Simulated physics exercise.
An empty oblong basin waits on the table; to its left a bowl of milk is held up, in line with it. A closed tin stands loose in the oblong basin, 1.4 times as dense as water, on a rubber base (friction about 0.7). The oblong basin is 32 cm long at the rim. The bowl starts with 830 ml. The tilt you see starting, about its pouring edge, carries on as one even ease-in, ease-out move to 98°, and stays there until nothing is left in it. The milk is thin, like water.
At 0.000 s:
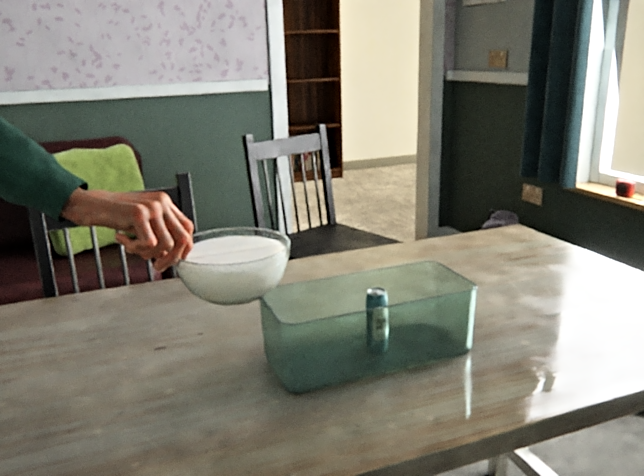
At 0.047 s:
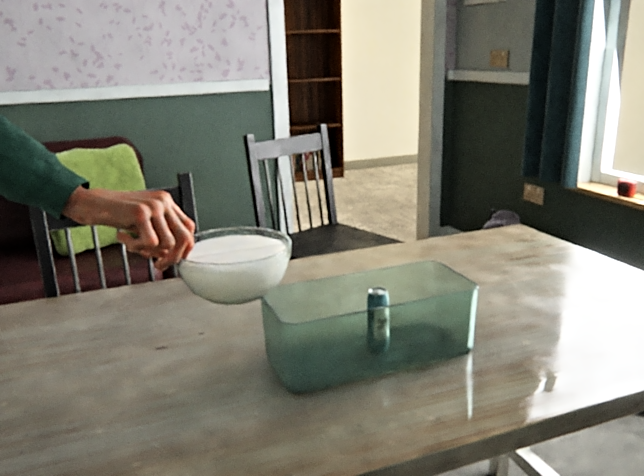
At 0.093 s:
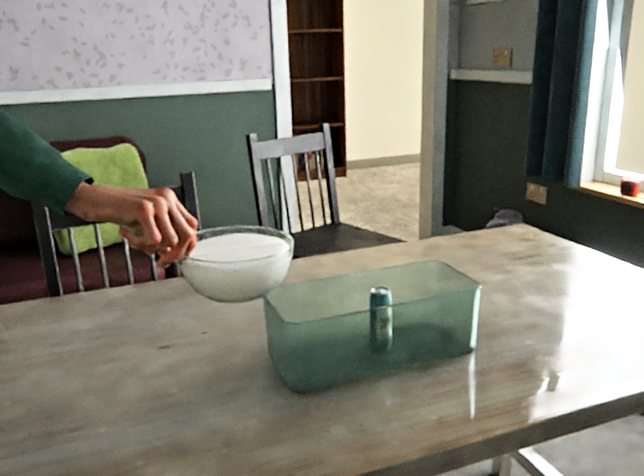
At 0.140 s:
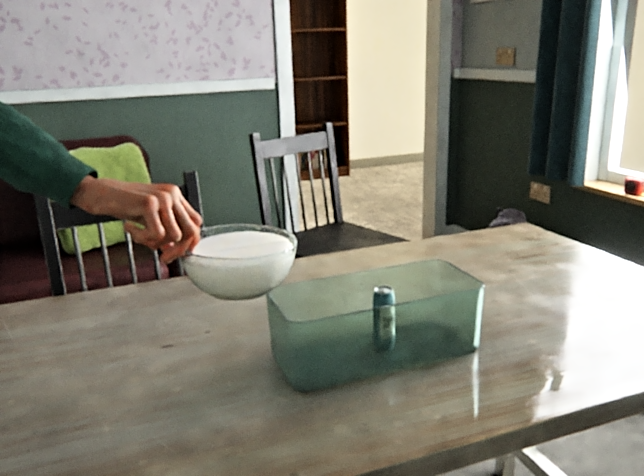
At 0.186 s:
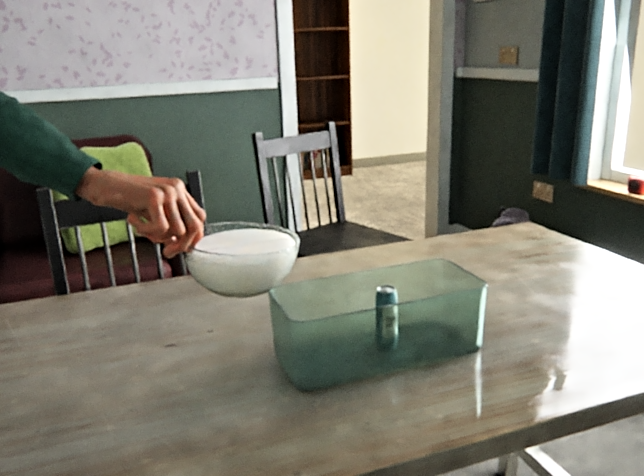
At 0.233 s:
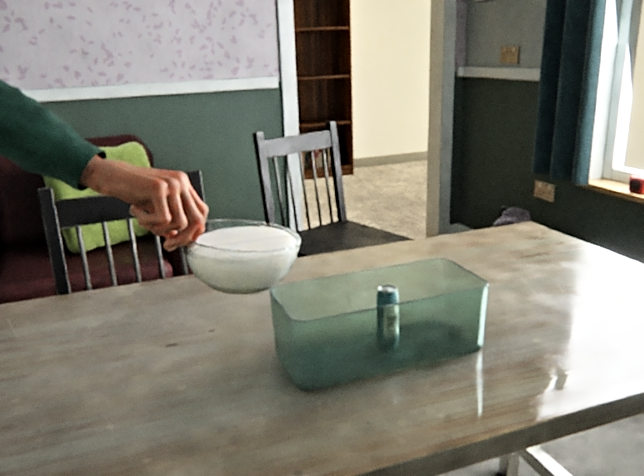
A hand in a dark green sleeve holds a clear glass bowl of white milk above a pale wooden table, left of an oblong, greenish see-through basin with a small tin standing inside. The view looks slightly down across a room with dark chairs, a lime-green cushion, a doorway and a bright window at right. The hand slowly tilts the bowl slightly rightward, while the camera drifts very slightly.
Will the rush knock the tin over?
It stays up.
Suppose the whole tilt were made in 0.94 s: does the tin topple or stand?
The tin goes over.
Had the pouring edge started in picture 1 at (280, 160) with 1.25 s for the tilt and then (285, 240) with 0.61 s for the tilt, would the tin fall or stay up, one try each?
First it keeps standing; then it topples.
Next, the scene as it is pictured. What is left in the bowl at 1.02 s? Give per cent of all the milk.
About 5 per cent.
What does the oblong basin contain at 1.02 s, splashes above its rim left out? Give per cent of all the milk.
Some 82 per cent.
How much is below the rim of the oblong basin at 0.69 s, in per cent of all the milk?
About 14 per cent.
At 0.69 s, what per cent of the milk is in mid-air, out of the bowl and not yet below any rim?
Some 32 per cent.
Then, 0.69 s in, the tilt is 57° and 54 per cent is still to pour; the tin stands where it began.
Then, 1.02 s in, the tilt is 90° and 5 per cent is still to pour; the tin stands where it began.
Then, 1.37 s in, the tilt is 98° and 0 per cent is still to pour; the tin stands where it began.
Then, 1.75 s in, the tilt is 98° and 0 per cent is still to pour; the tin stands where it began.
Finally, the tin stands where it began.
